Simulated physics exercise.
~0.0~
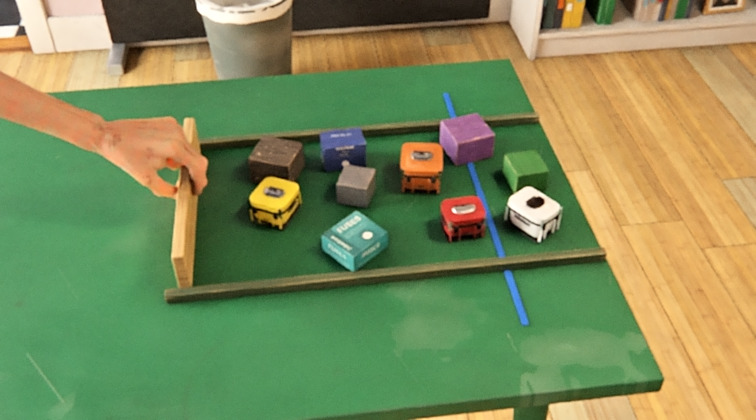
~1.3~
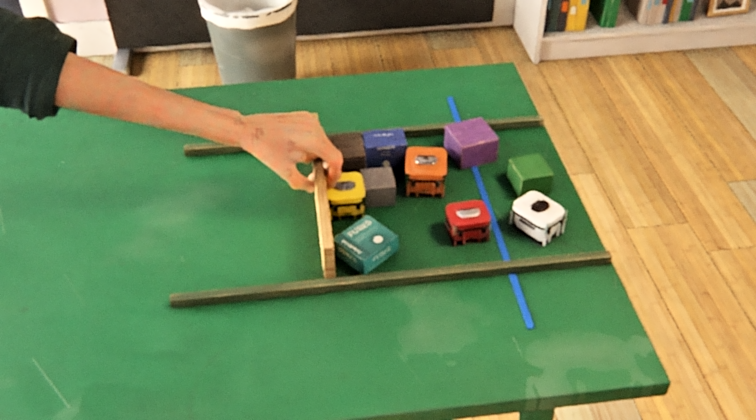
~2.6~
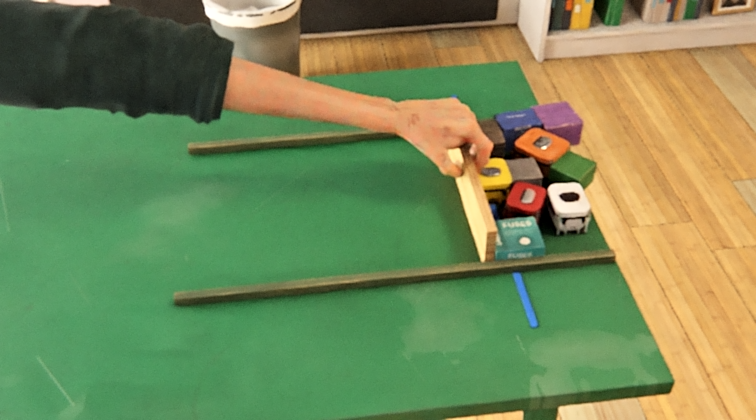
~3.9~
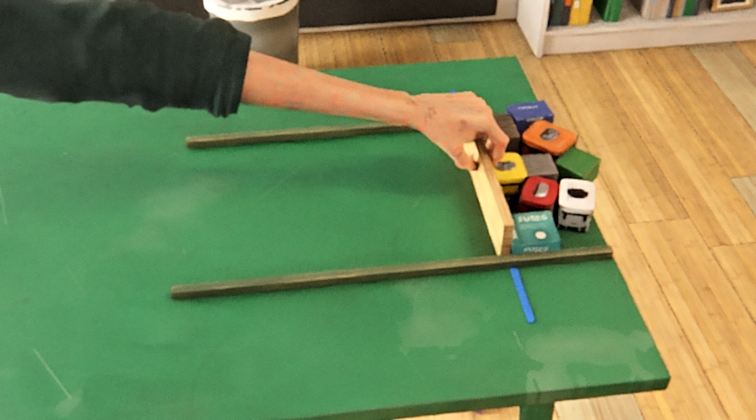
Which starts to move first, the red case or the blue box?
The blue box starts to move first. The red case is still in its place when the blue box has already been pushed to the right.
Wooden board pushed by a hand sweeping blocks and cases right across a green table, the purple block going over the edge.
